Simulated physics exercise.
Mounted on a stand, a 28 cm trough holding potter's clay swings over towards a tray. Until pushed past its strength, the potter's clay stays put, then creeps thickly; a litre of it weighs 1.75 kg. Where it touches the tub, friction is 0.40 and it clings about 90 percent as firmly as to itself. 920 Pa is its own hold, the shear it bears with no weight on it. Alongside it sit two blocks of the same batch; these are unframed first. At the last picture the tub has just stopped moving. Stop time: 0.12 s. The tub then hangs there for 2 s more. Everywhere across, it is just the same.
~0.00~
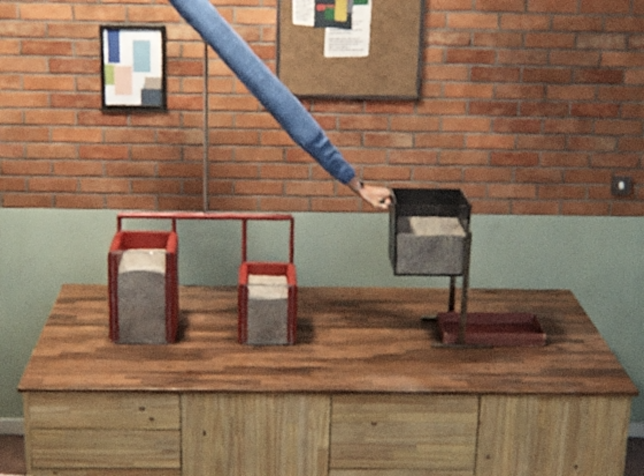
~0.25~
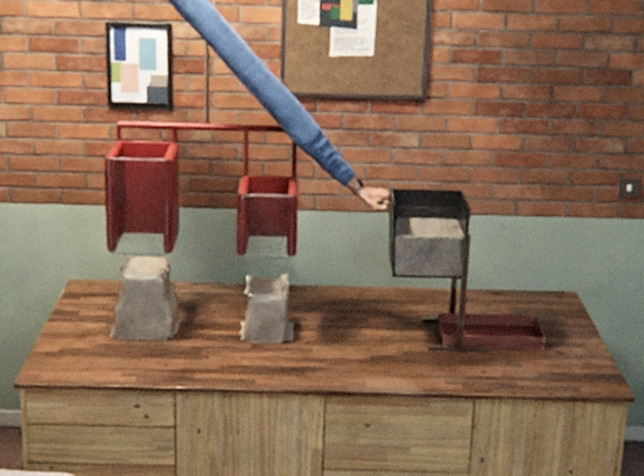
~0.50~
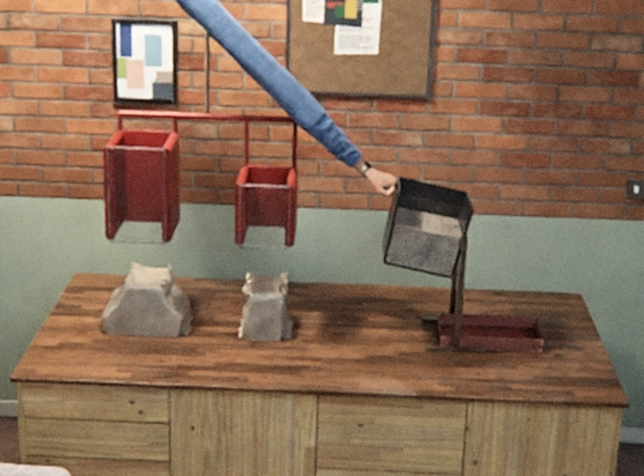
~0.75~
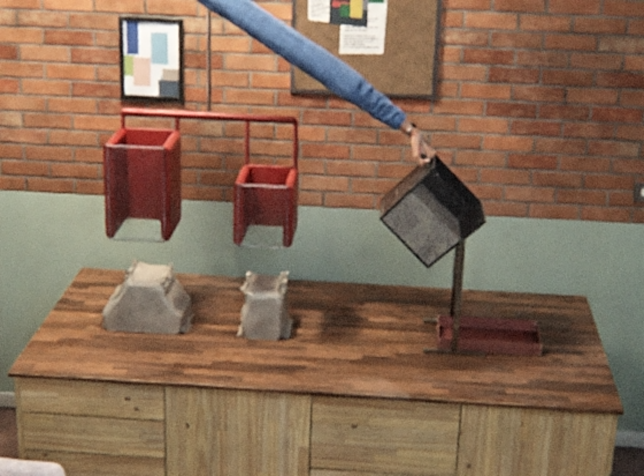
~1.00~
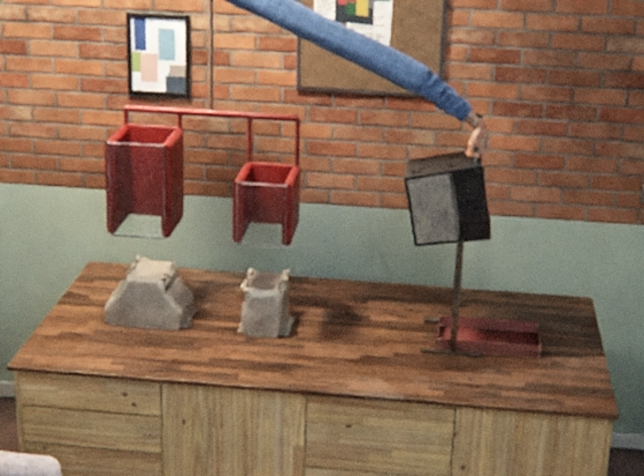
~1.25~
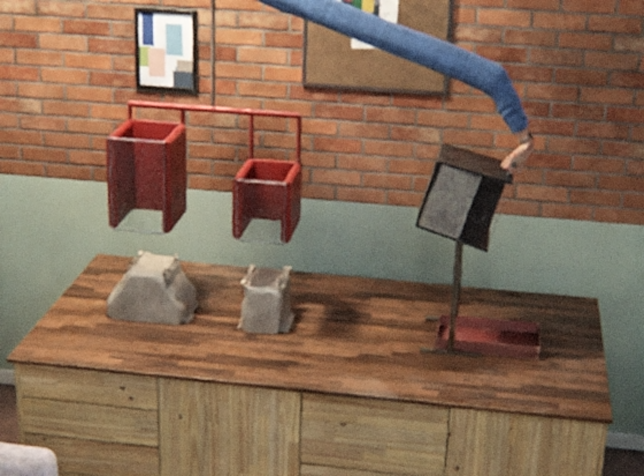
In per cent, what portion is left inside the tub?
Some 47 per cent is left inside the tub.
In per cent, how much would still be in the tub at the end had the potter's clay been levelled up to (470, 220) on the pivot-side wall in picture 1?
In that case, around 40 percent.
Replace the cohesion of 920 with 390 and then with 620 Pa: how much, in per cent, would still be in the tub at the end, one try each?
Respectively 40 % and 50 %.
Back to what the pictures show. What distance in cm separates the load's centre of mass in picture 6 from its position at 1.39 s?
The shift is near 4 cm.
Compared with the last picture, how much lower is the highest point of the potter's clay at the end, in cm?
15 cm or so.
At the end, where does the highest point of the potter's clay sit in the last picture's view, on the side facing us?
Peak location: Approx. (446, 205).
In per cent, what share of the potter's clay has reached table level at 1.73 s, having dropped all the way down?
Some 0 % has got all the way down.
After 1.39 s, the tub is at 104 degrees and holds 100 %.
After 1.56 s, the tub is at 104 degrees and holds 88 %.
After 1.73 s, the tub is at 104 degrees and holds 53 %.
After 1.90 s, the tub is at 104 degrees and holds 47 %.
After 3.25 s, at the end, the tub is at 104 degrees and holds 47 %.
